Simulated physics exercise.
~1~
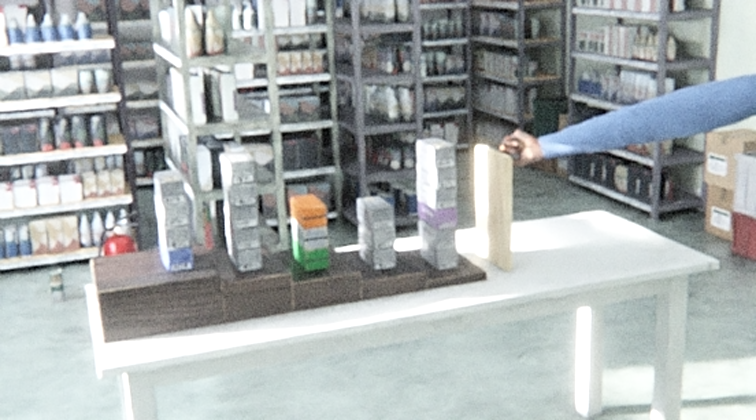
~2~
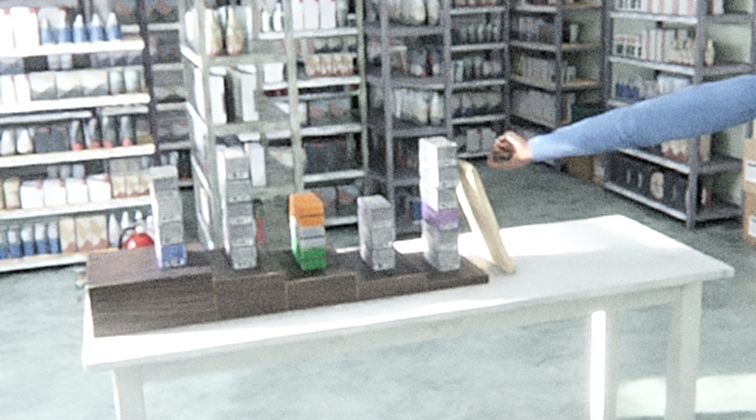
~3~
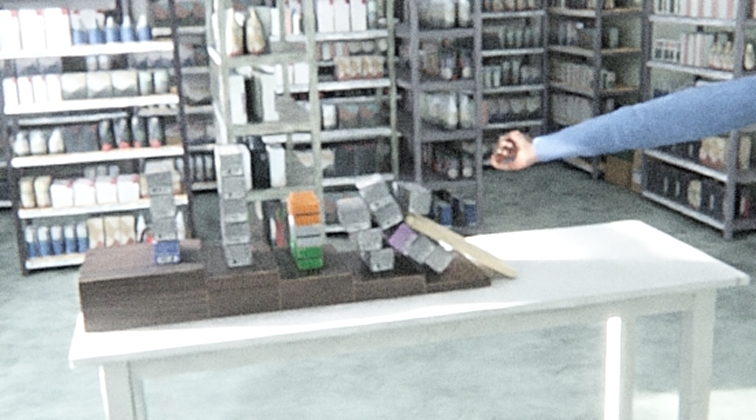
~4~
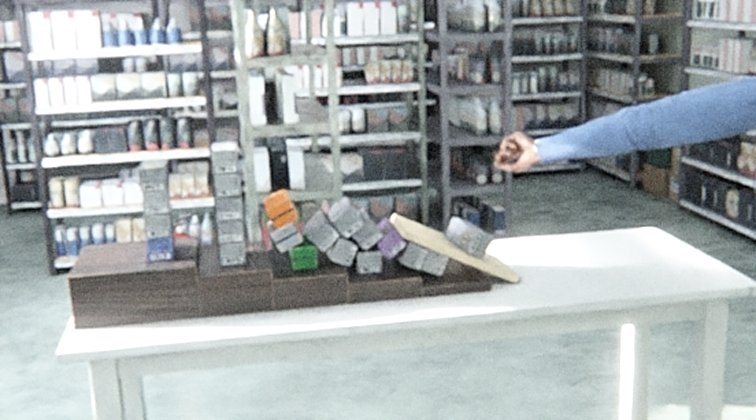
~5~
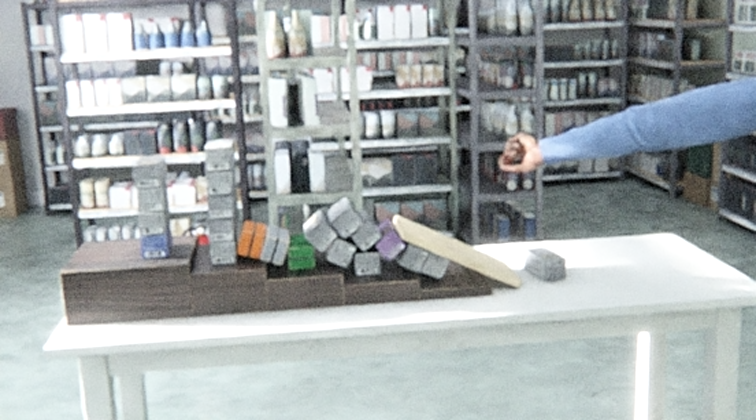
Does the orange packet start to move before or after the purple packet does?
The orange packet starts to move after the purple one. The purple packet is already tipping over while the orange packet is still in its place.
